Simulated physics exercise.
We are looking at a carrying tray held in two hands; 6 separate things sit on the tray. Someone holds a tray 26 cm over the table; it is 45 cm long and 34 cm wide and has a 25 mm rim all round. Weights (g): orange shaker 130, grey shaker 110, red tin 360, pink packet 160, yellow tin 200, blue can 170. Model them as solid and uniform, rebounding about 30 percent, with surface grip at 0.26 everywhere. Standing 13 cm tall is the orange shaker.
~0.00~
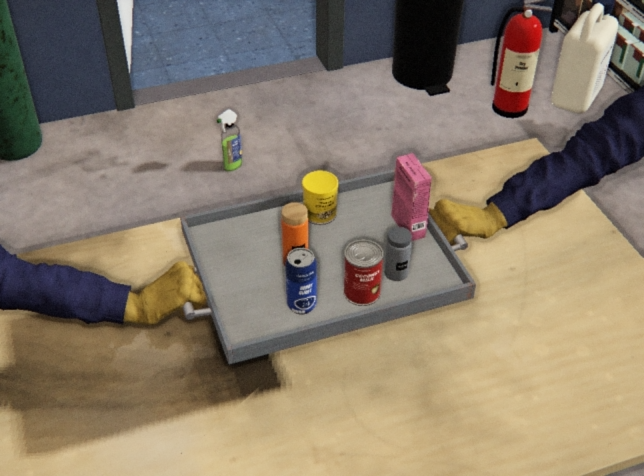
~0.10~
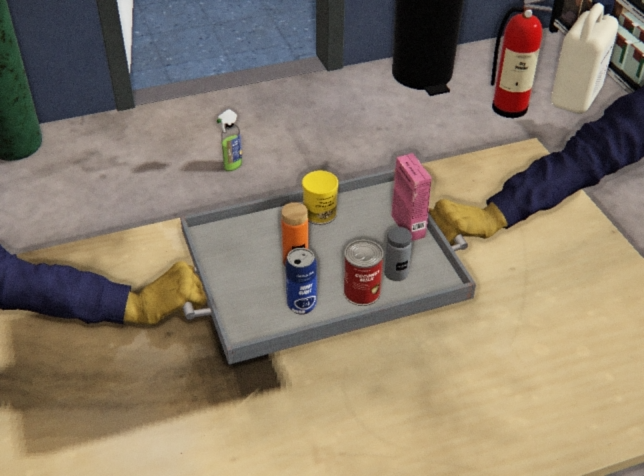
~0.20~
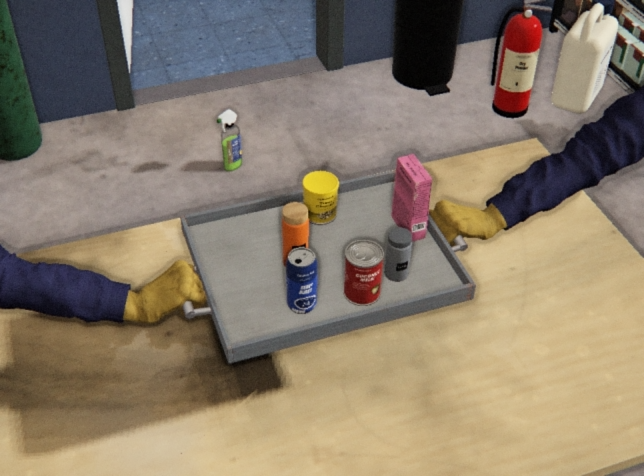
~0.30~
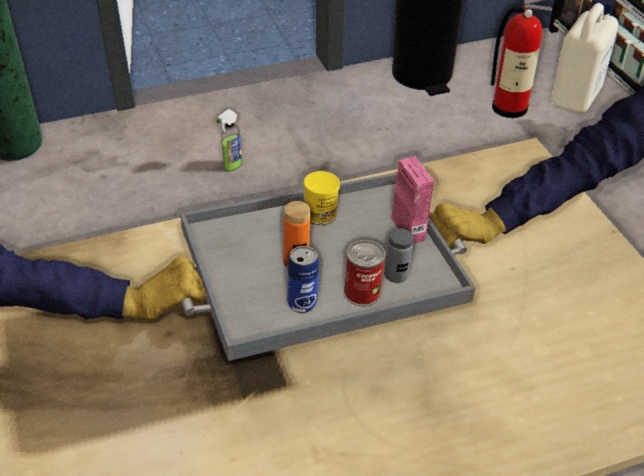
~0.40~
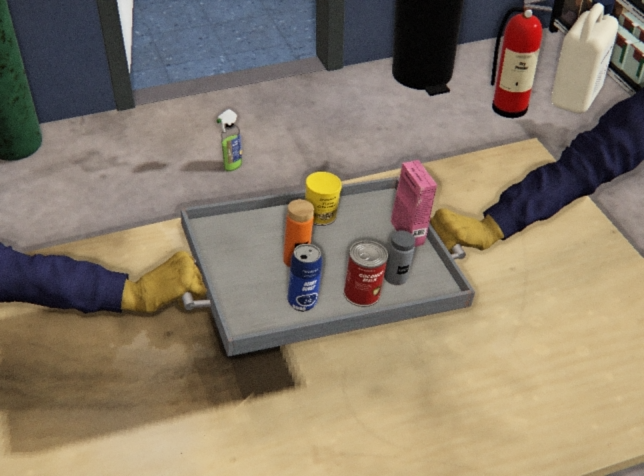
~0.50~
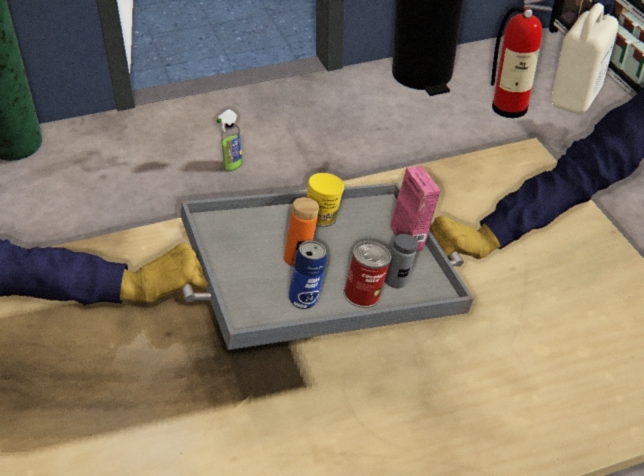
A gray tray held by two yellow-gloved hands stayed level at first, then tilted gradually down to the right, with its six containers, including a blue can and a pink packet, leaning along with it.
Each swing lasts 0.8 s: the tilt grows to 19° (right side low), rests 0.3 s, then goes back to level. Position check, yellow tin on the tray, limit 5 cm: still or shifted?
Shifted.
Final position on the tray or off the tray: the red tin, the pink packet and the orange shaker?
Observed: Red tin remains in bounds; pink packet exits its support; orange shaker exits its support.
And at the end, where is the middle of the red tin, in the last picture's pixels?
You'll see it about at (445, 262) in the last picture.
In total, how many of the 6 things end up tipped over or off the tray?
Altogether, 2.
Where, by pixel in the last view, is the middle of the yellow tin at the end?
Close to (390, 182).
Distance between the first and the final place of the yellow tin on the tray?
Roughly 15 centimetres.
Around 1.10 s, tilt 19°, right edge down; pink packet now off the tray; yellow tin shifted 7 cm near (354, 204); blue can shifted 7 cm.
Around 1.50 s, tilt 14°, right edge down; yellow tin shifted 15 cm near (391, 199); orange shaker tipped 14° against what carries it; blue can shifted 22 cm.
Finally (2.5 s), off the tray, orange shaker and pink packet; not toppled but over 5 cm from the start, grey shaker, red tin, yellow tin and blue can. Final places as that camera would see them, yellow tin near (390, 182).
